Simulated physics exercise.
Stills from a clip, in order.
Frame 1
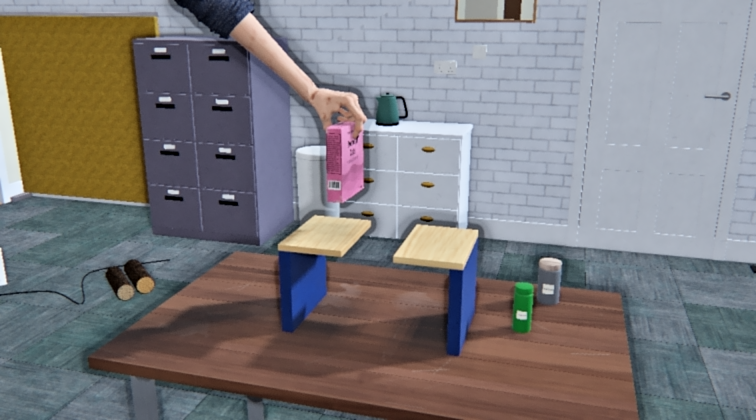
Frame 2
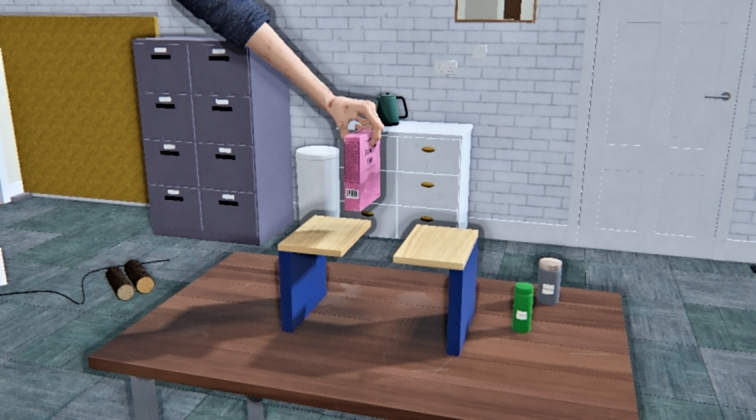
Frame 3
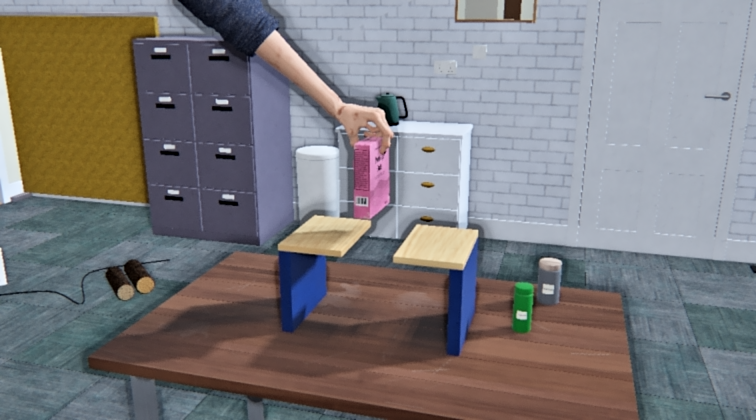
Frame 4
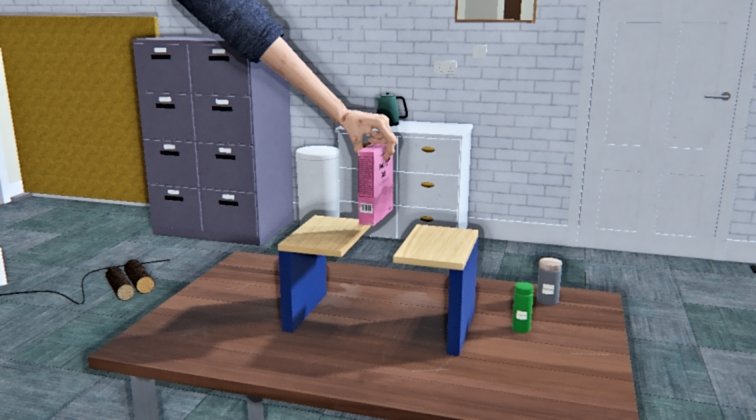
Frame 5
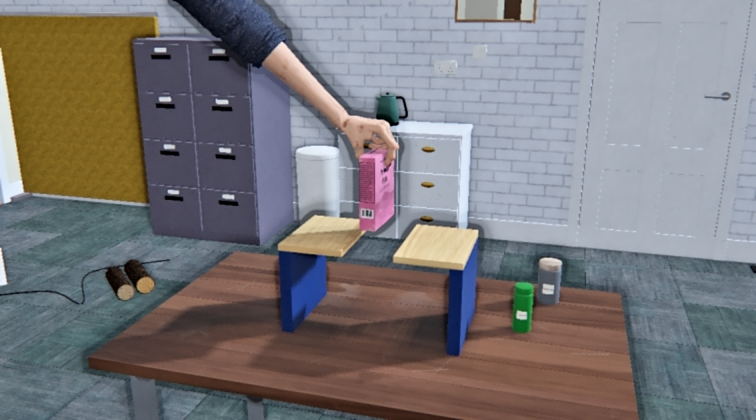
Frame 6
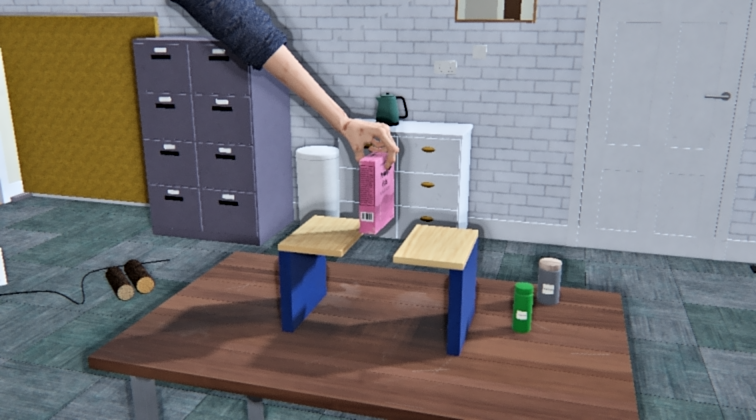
A hand reaching in from the upper left carries a pink packet a short way right and downward, slowing until it is held still over the gap between two wooden-topped blue stands. The stands sit on a brown table, with a green shaker and a greyish container to their right. The fixed, slightly raised view shows an office-like room with purple-grey cabinets, white drawers and a pale brick wall.
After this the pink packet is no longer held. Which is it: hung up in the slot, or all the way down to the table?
It slips through.
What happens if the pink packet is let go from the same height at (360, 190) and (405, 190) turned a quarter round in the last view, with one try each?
Well, first time it falls right through, and next time it gets stuck.
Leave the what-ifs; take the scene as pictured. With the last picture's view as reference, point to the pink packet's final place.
Around (377, 290).
Then, 0.20 s later than the last frame, pink packet moved a little near (377, 209).
Then, 0.30 s later than the last frame, pink packet moved about its own width near (377, 266).
Then, 0.40 s later than the last frame, pink packet moved well along near (377, 286).
When it is over, moved from the start, pink packet; the other 2 as before. End places, in pixels of the last picture, pink packet near (377, 290). The packet goes down the gap.
